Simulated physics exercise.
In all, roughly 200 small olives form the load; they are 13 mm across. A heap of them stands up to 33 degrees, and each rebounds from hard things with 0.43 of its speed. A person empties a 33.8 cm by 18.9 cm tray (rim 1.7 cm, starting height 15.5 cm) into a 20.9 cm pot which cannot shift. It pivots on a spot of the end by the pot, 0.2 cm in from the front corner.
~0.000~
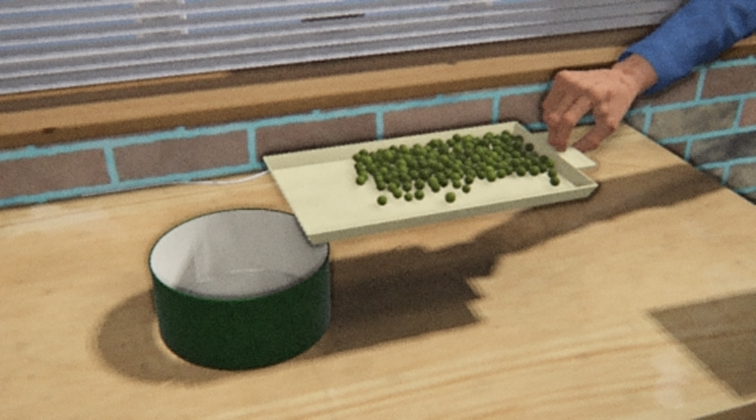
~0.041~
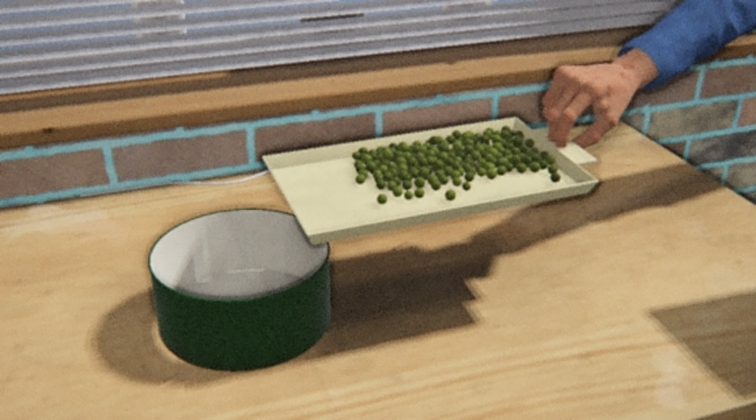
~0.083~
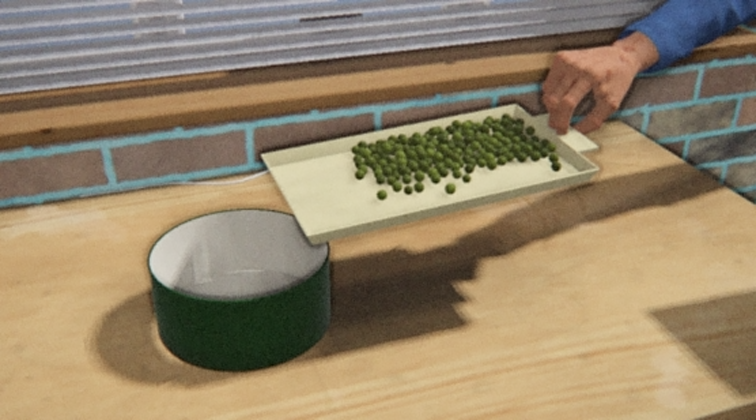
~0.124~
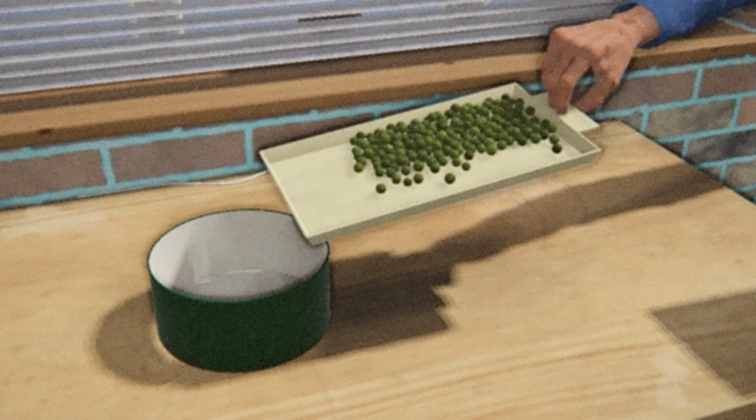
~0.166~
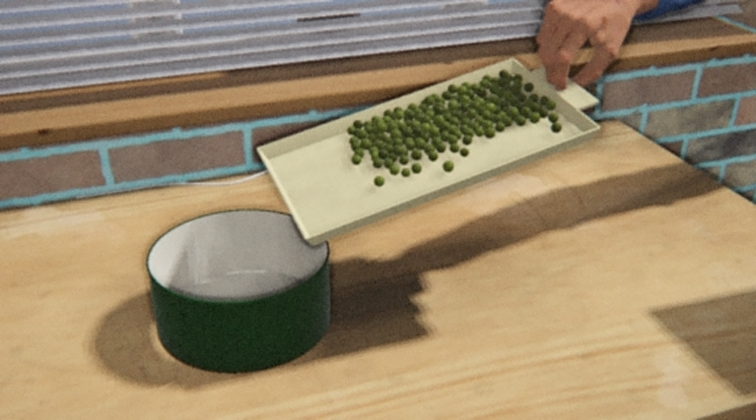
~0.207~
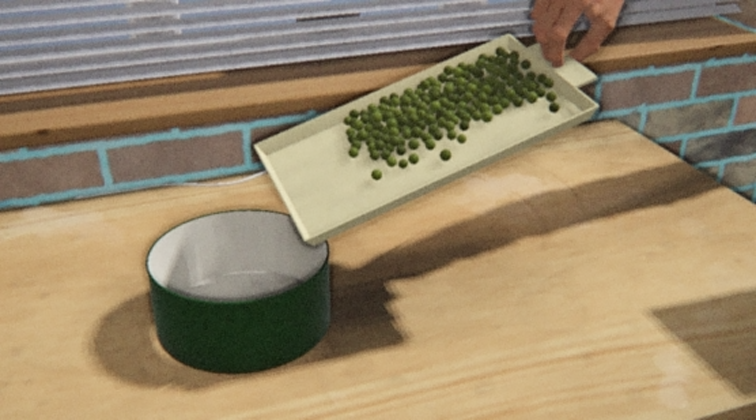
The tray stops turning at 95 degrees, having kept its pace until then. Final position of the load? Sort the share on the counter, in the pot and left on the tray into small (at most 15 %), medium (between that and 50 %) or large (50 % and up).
Counter - large, pot - medium, tray - small.
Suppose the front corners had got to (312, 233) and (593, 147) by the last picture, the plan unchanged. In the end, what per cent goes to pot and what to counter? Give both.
In the pot: 5 per cent; on the counter: 95 per cent.
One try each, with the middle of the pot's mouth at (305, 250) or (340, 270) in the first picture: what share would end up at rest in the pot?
Near 15 and 10 percent, one try each.
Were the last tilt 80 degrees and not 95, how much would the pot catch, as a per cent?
Roughly 30 %.
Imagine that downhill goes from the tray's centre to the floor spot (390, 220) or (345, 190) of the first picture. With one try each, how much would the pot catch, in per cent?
Estimate: Some 0 % and some 95 % respectively.
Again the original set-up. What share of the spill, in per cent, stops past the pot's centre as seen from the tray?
It comes to near 90 percent.
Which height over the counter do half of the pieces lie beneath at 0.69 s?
Some 16 cm.
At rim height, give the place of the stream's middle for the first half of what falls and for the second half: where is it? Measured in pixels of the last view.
Around (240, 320), then (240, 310).
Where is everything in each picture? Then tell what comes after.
In the first picture, tray tilt 0 degrees, front corners at (313, 230) and (589, 183); middle of the pieces at (451, 160); pot at (240, 250).
In the second picture, tray tilt 1 degrees, front corners at (313, 230) and (589, 179); middle of the pieces at (451, 157).
In the third picture, tray tilt 4 degrees, front corners at (312, 230) and (590, 167), lowest corner left front; middle of the pieces at (450, 148).
In the fourth picture, tray tilt 8 degrees, front corners at (311, 231) and (591, 149), lowest corner left front; middle of the pieces at (449, 134).
In the fifth picture, tray tilt 14 degrees, front corners at (310, 232) and (591, 127), lowest corner left front; middle of the pieces at (447, 118).
In the sixth picture, tray tilt 19 degrees, front corners at (309, 233) and (589, 105), lowest corner left front; middle of the pieces at (443, 103); pot at (239, 252). The tray's pace is about 130 degrees a second.
After 0.50 s, tilt 57 degrees; the tray holds 100 %, the pot 0 %.
Then, at 0.69 s, tilt 81 degrees; the tray holds 55 %, the pot 5 %.
Then, at 1.01 s, tilt 95 degrees; the tray holds 0 %, the pot 35 %.
At rest (1.7 s), counter 65 %, pot 35 %, tray 0 %.
